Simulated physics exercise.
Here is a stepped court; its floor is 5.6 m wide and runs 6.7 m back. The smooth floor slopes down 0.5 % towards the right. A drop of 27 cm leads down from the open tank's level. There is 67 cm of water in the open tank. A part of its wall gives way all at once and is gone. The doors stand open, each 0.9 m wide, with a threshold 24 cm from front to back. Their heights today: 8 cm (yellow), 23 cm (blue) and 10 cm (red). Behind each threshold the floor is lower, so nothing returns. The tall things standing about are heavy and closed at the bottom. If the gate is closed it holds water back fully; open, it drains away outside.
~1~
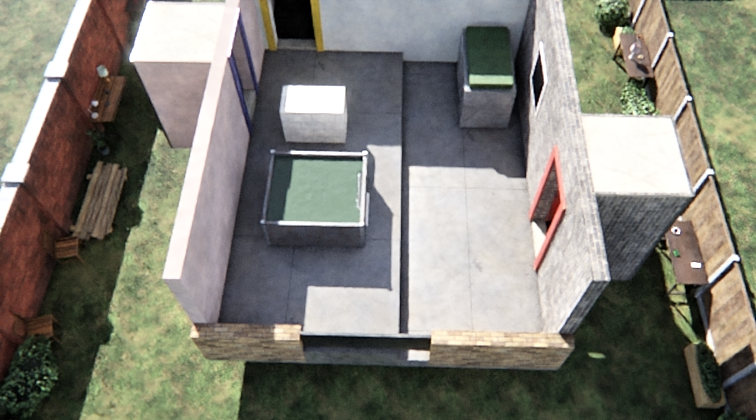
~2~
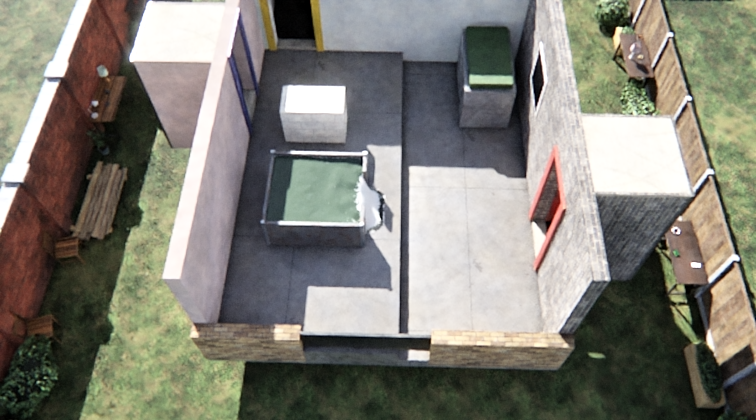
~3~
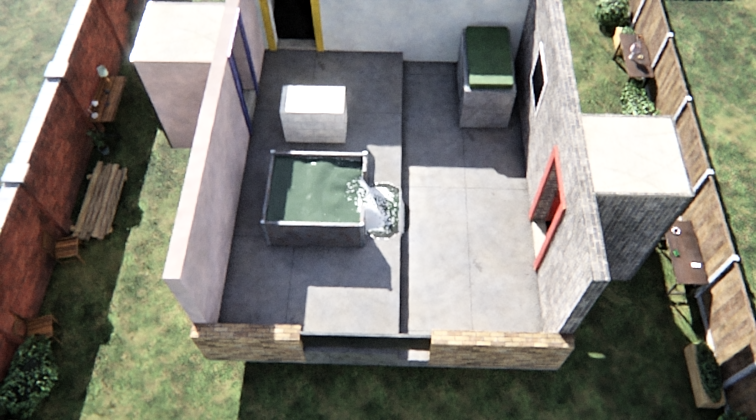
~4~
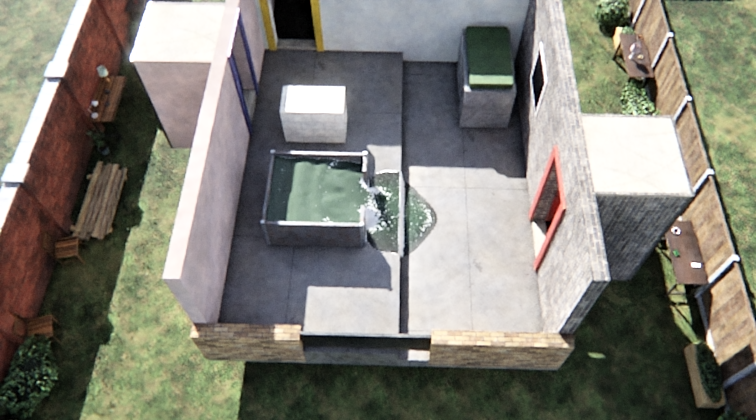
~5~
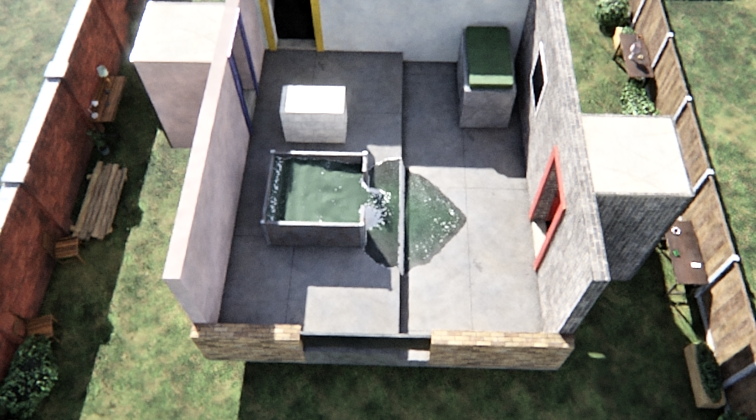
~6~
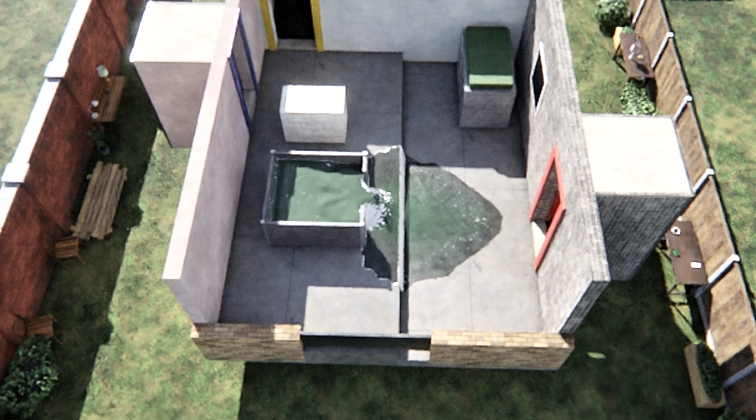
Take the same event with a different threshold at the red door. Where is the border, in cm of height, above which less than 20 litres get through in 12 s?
At least 17 cm or so.
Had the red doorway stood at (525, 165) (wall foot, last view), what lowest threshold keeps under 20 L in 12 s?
Roughly 13.5 cm.
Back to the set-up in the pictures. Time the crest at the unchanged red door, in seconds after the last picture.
Near 1.6 s.
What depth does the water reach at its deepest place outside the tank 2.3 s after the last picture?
Roughly 26 cm.
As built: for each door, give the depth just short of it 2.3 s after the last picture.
Depths in cm: Yellow 0, blue 0, red 15.
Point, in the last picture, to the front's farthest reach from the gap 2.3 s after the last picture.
At about (514, 64).
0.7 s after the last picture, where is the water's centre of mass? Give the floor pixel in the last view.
Around (368, 208).
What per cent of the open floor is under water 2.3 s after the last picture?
Near 40 per cent is wet.
Then, 0.7 s after the last picture water covers 30 % of the floor, deepest (33 cm) near (372, 211); 4 cm at the red door, 7 litres in over its 10 cm threshold.
Then, 2.3 s after the last picture water covers 40 % of the floor, deepest (26 cm) near (514, 64); 15 cm at the red door, 93 litres in over its 10 cm threshold.
Then, 11.3 s after the last picture water covers 45 % of the floor, deepest (14 cm) near (515, 70); 11 cm at the red door, 123 litres in over its 10 cm threshold.
At the red door as built, the water peaked near 20 cm, 1.5 s after the last picture.
With a threshold of 13.5 cm, 53 litres would have come in within the 12 s; with 21.5 cm, 5 litres. So under 20 litres takes about 17 cm.
